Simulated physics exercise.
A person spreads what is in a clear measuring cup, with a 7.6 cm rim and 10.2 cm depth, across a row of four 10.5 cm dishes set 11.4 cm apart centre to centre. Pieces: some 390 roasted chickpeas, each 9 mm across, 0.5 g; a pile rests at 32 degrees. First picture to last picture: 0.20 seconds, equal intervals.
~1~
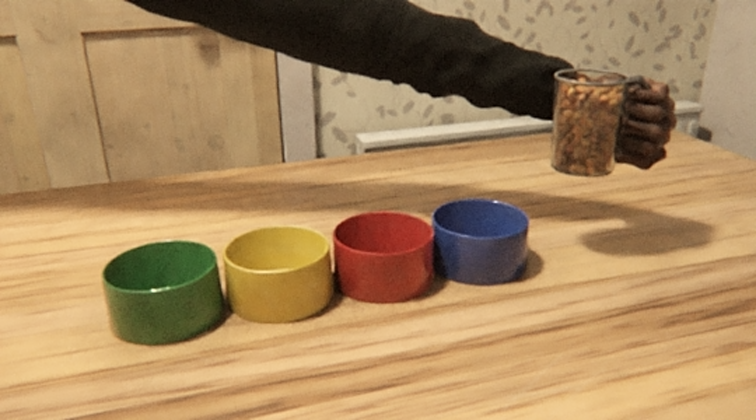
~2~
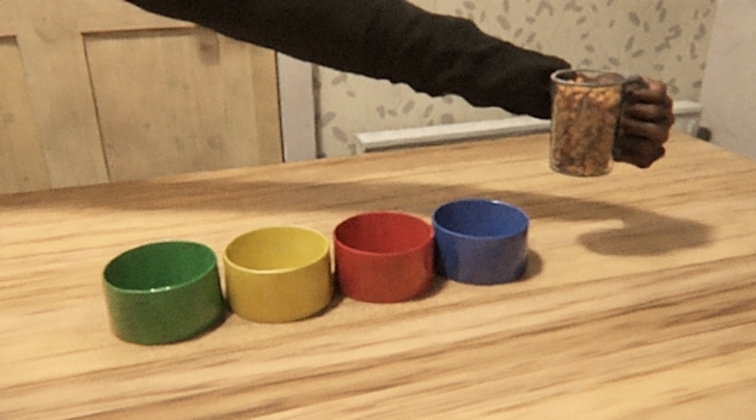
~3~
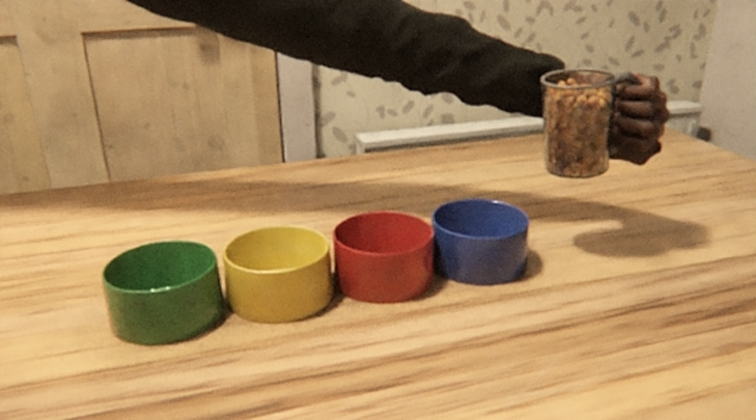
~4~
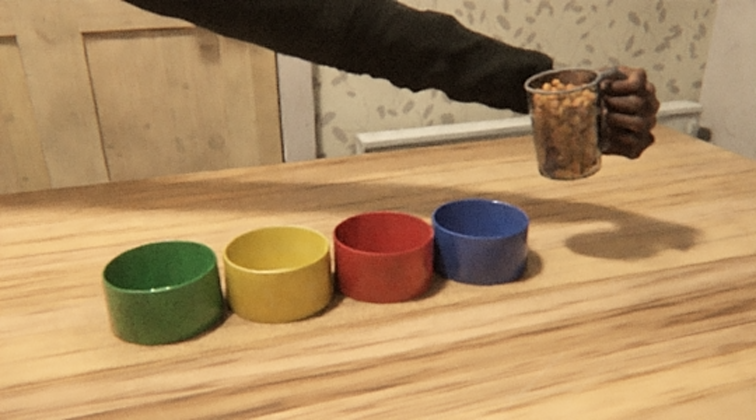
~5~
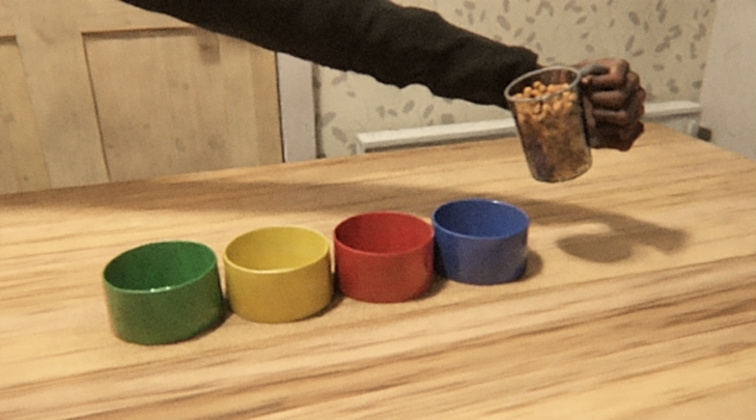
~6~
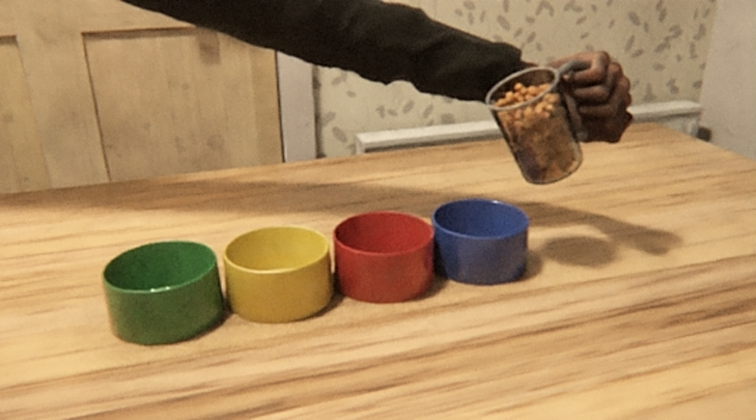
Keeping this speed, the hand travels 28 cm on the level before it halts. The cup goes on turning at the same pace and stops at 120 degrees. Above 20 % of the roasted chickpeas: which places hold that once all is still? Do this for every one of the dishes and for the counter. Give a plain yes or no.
Red - no, blue - no, green - no, yellow - yes, counter - no.
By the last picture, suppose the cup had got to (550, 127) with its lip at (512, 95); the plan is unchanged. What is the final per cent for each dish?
Red 0, blue 0, green 0, yellow 100.
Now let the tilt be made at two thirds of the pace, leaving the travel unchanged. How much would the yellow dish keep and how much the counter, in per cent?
Yellow 100; counter 0.
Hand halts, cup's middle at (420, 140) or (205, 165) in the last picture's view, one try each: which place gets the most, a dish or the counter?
Largest portions, in order: Red and green.
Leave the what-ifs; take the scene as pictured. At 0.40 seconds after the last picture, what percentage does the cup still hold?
Close to 90 % of the load.
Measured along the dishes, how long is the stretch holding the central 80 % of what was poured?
Roughly 6 centimetres.
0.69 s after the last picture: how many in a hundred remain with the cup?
Approx. 5 % - an estimate.
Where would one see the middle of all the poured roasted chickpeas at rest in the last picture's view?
(274, 271) or so.
Then, 0.24 s after the last picture, tilt 76 degrees; cup holds 100 %.
Then, 0.40 s after the last picture, tilt 107 degrees; cup holds 90 %, yellow 5 %.
Then, 0.69 s after the last picture, tilt 120 degrees; cup holds 5 %, yellow 95 %.
In the end, red 0 %, blue 0 %, green 0 %, yellow 100 %, counter 0 %.
